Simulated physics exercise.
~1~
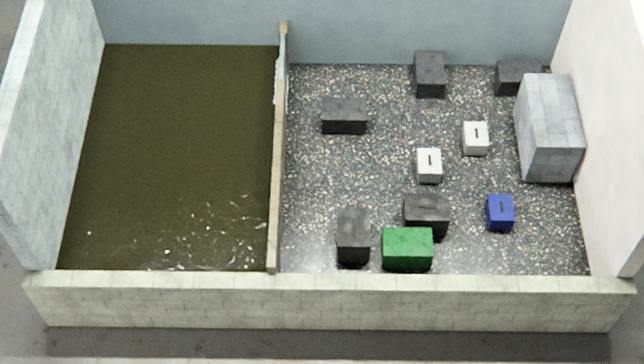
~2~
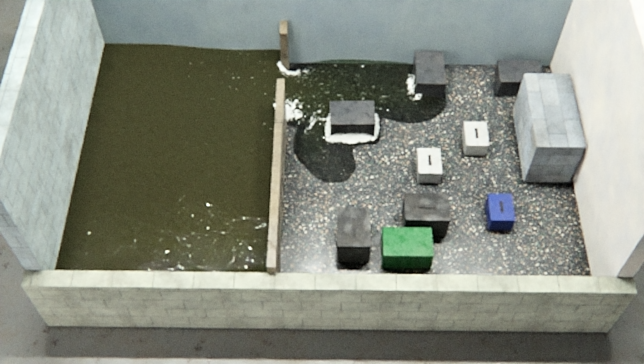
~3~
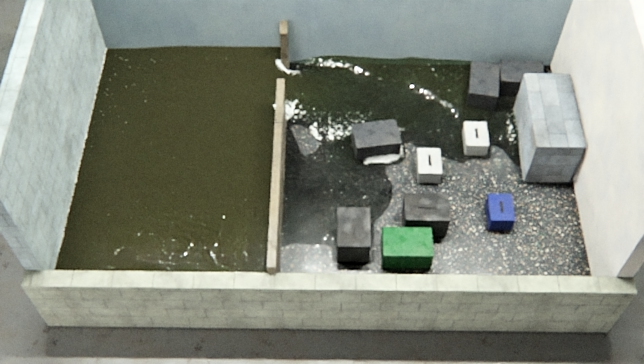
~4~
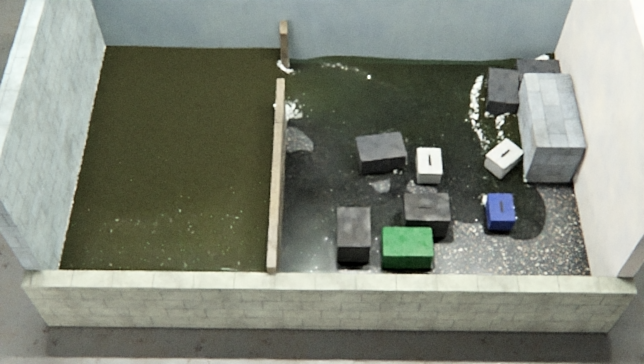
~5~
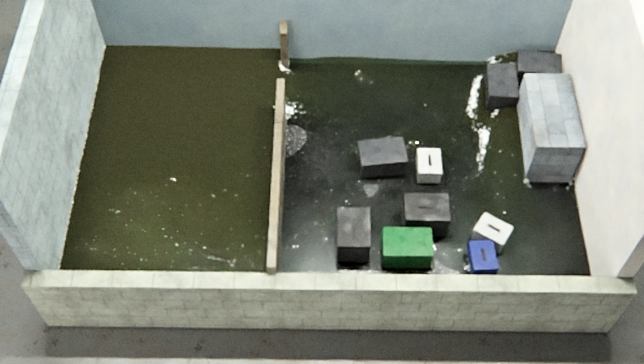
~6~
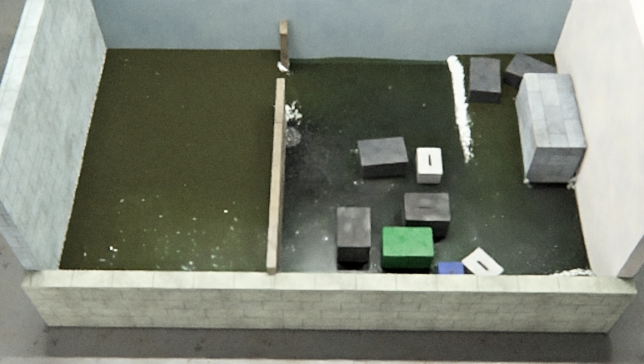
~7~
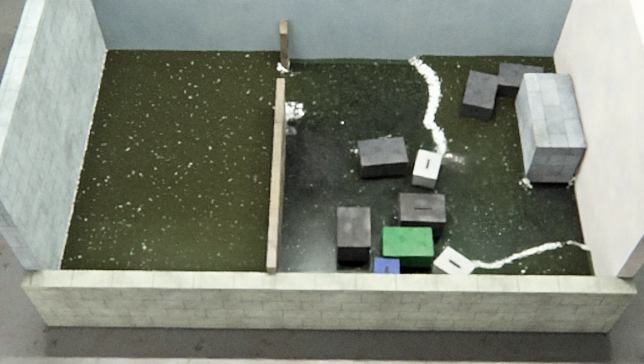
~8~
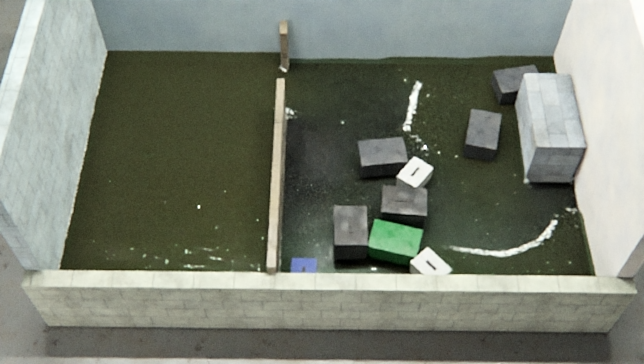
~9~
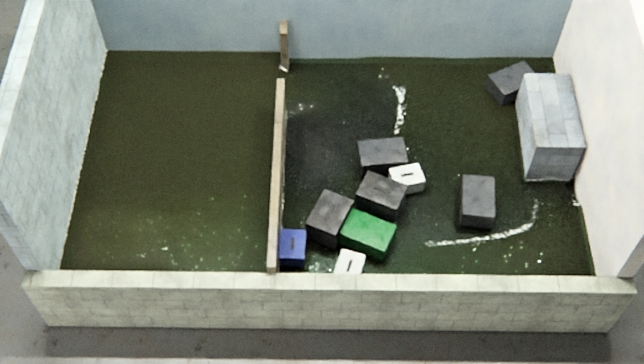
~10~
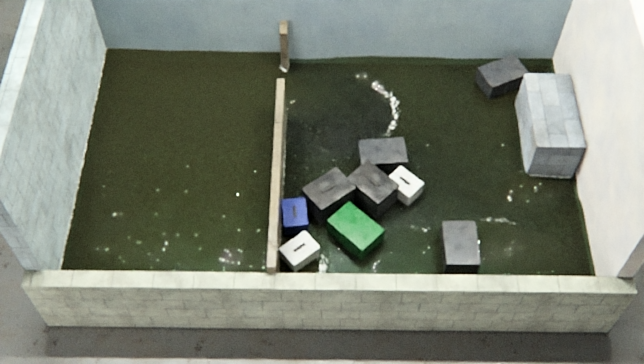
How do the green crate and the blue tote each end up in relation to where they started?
The green crate shifts only a short way to the left, while the blue tote is carried far across the room and ends beside the partition.
